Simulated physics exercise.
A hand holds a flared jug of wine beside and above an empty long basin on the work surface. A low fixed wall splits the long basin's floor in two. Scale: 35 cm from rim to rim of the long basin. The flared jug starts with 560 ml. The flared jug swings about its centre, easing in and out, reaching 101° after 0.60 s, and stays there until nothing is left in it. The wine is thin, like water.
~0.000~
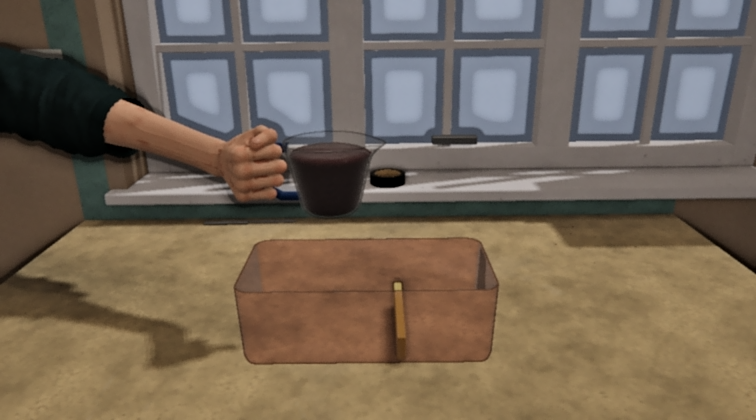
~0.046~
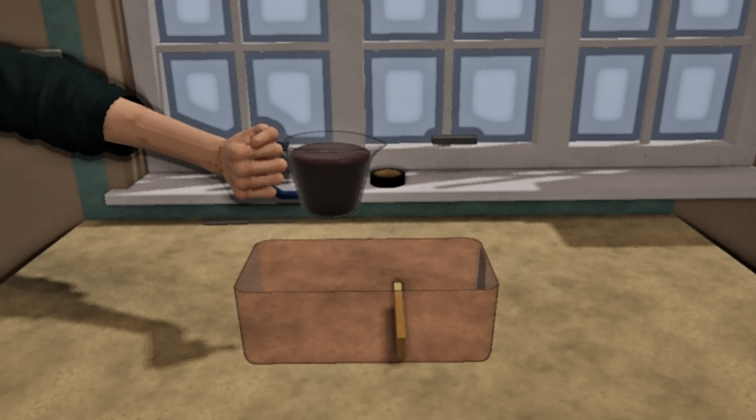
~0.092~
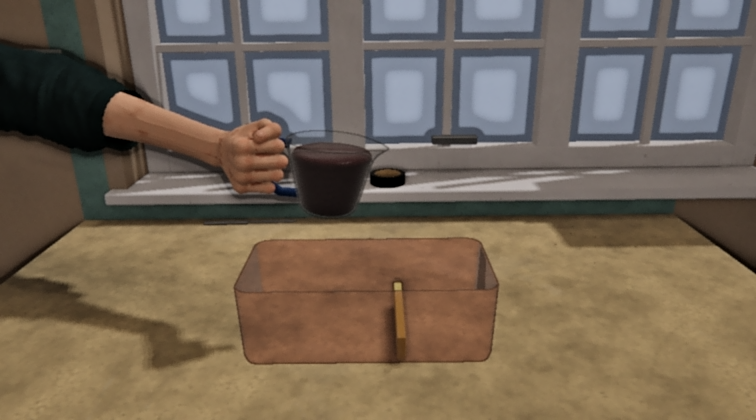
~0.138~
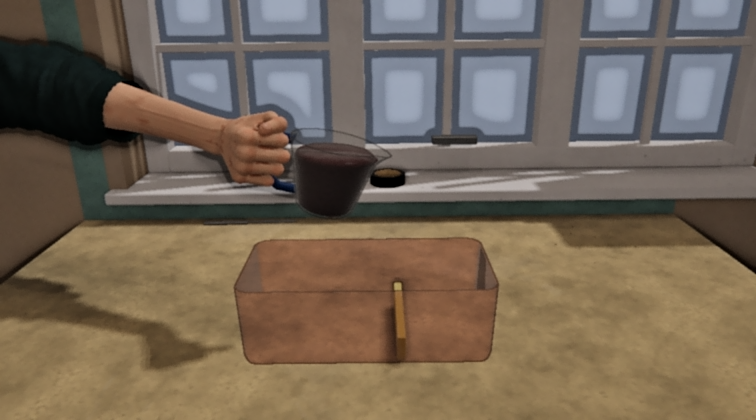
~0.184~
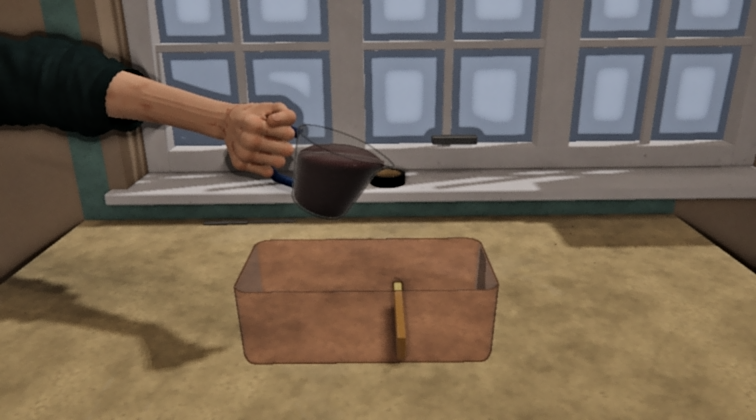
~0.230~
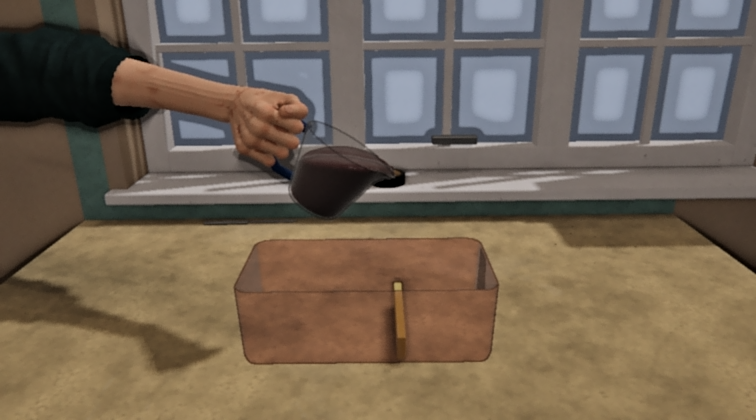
A hand tilting a clear jug of dark wine steadily to the right above an empty long basin near a window.
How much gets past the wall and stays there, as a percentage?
Roughly 79 per cent is past the wall.
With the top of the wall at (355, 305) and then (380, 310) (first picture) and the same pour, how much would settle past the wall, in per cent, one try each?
In turn about 90 and 85 per cent.
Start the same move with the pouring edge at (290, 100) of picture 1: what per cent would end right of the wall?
Then about 10 per cent.
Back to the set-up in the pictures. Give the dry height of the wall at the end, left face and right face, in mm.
Left about 34 mm, right about 14 mm.
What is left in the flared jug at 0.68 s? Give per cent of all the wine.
About 4 per cent.
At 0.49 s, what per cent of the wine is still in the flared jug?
Some 36 per cent.
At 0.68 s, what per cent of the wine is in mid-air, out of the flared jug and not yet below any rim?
Near 10 in a hundred.
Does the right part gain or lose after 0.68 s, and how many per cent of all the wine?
The share moves up, by some 4 per cent.
Then, 0.49 s in, the tilt is 93° and 36 per cent is still to pour, 0 is left of the wall and 35 right of it.
Then, 0.68 s in, the tilt is 101° and 4 per cent is still to pour, 10 is left of the wall and 75 right of it.
Then, 0.88 s in, the tilt is 101° and 0 per cent is still to pour, 16 is left of the wall and 80 right of it.
Then, 1.10 s in, the tilt is 101° and 0 per cent is still to pour, 18 is left of the wall and 79 right of it.
Finally, 18 per cent lies left of the wall, 79 right of it and 3 outside.
